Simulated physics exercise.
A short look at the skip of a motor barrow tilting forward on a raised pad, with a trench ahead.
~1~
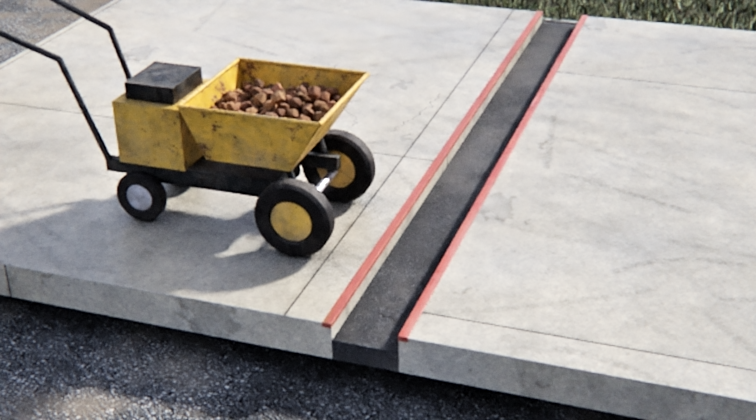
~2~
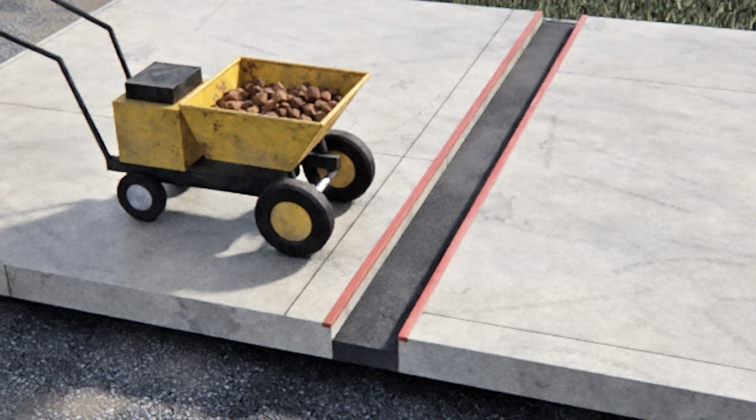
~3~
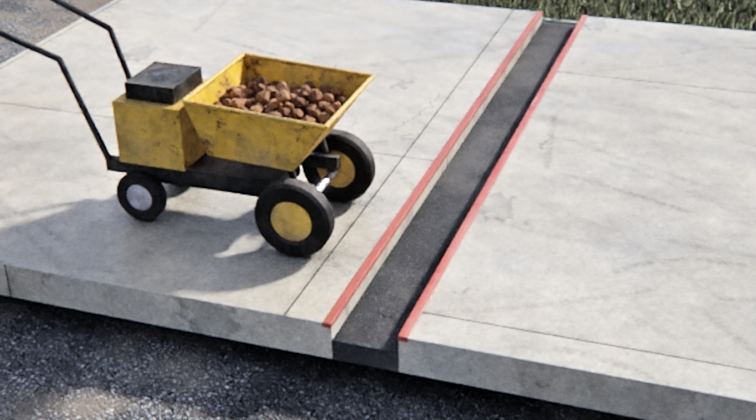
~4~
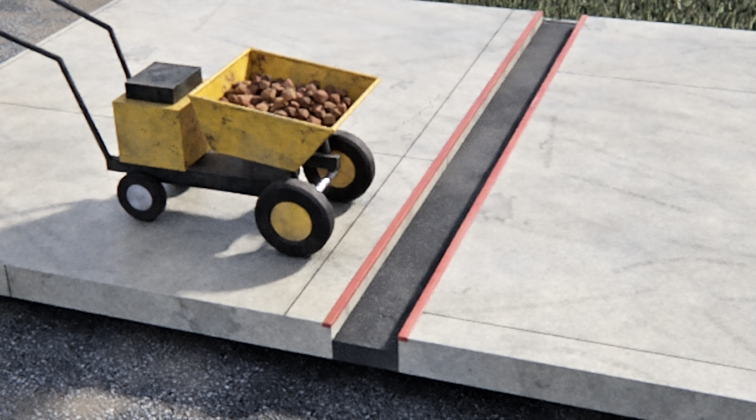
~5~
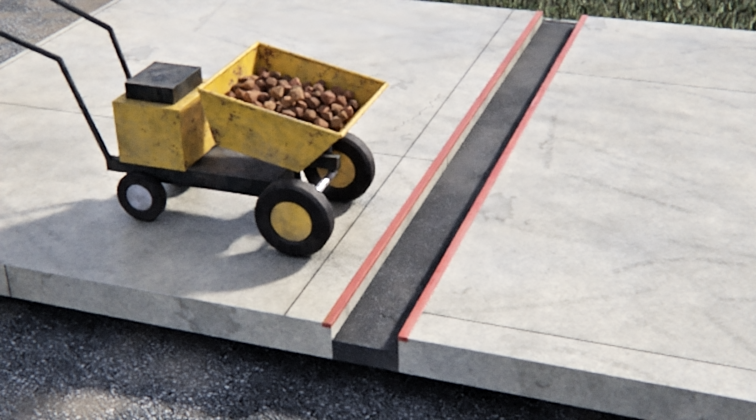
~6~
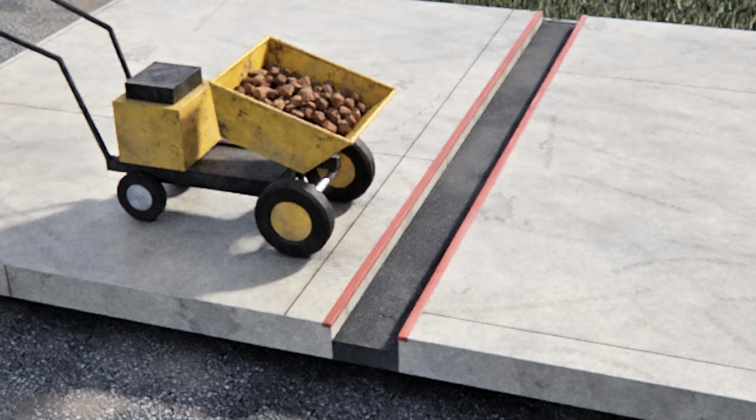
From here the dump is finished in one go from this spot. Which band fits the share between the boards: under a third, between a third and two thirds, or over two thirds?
Between the edges lies between a third and two thirds of the load.
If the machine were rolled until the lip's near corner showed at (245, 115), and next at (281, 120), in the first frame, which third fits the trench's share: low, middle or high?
At the first place the middle third, at the second more than two thirds.
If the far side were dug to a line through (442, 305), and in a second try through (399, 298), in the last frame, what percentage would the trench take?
Near 70 % and 10 %.
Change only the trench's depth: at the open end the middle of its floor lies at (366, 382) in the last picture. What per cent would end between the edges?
Some 60 per cent.
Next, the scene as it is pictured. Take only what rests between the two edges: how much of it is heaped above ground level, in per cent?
Close to 20 per cent.
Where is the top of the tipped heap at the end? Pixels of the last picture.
Roughly at (475, 232).
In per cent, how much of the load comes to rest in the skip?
Roughly 0 in a hundred.
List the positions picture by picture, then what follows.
In the first frame, lip of the skip at (319, 125), level; top of the load at (278, 98), clay clods; first edge of the trench at (350, 289); far edge at (422, 302), the trench over half as wide as the skip, and shallow for its width.
In the second frame, lip of the skip at (321, 126), level; top of the load at (279, 97).
In the third frame, lip of the skip at (325, 128), tipped barely; top of the load at (264, 98).
In the fourth frame, lip of the skip at (332, 131), tipped a little; top of the load at (266, 98).
In the fifth frame, lip of the skip at (340, 136), tipped a little; top of the load at (257, 96).
In the sixth frame, lip of the skip at (350, 143), tipped clearly; top of the load at (266, 92); first edge of the trench at (350, 289); far edge at (422, 302).
Soon, skip tipped steeply; all in the skip.
A while on, skip tipped right over; most in the skip; a small part in or heaped over the trench; a small part beyond it; a stray few falling.
Towards the end, skip tipped right over; about a quarter in the skip; about a third in or heaped over the trench; about half beyond it.
Finally, skip tipped right over; about half in or heaped over the trench; about half beyond it.
